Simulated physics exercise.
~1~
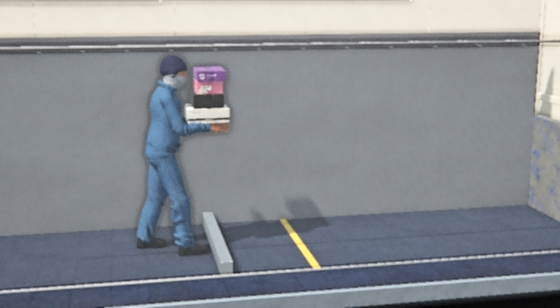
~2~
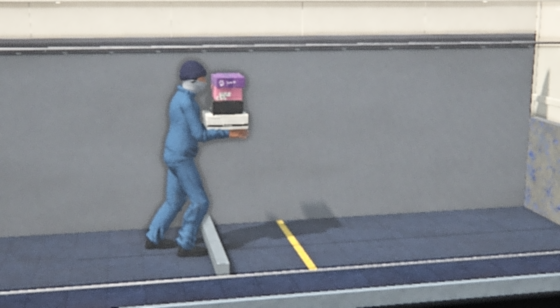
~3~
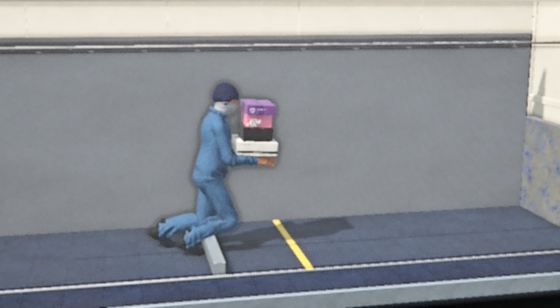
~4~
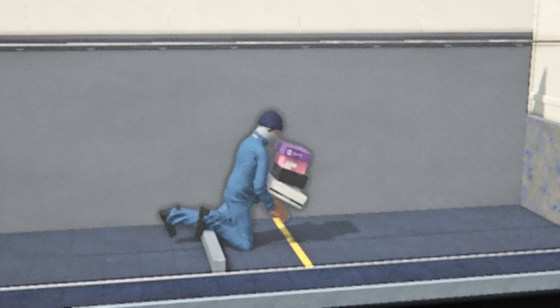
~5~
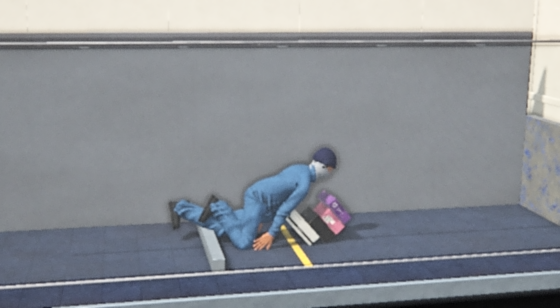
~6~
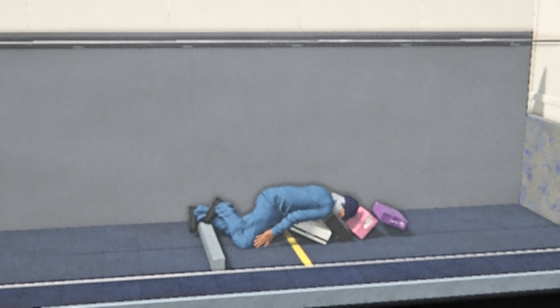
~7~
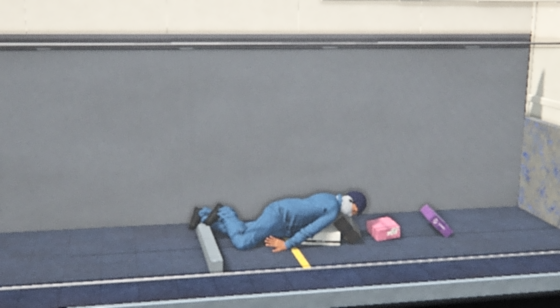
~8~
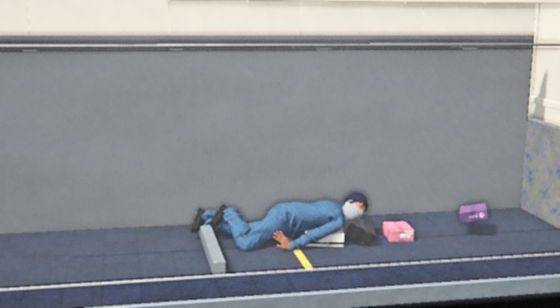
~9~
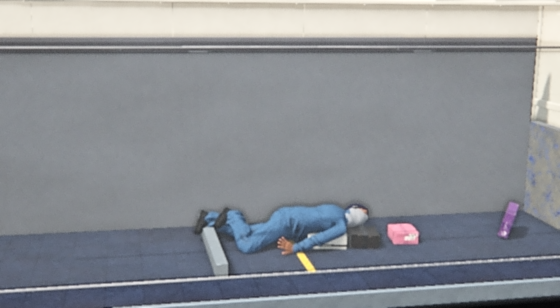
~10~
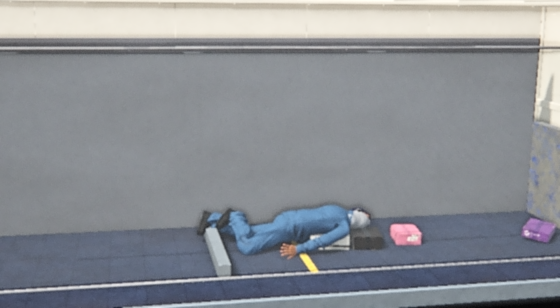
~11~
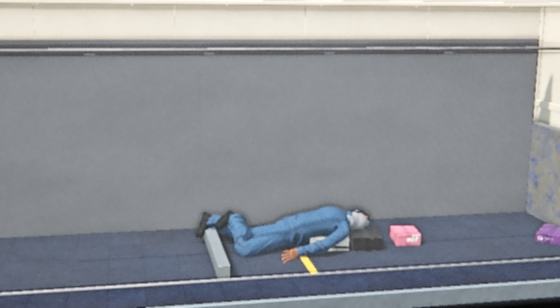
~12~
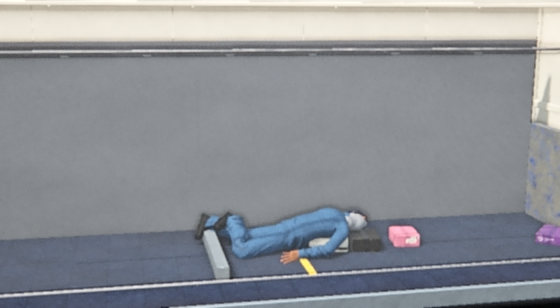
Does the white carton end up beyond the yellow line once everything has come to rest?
Yes, the white carton ends up past the yellow line, lying on the floor by the fallen person's head and arm.
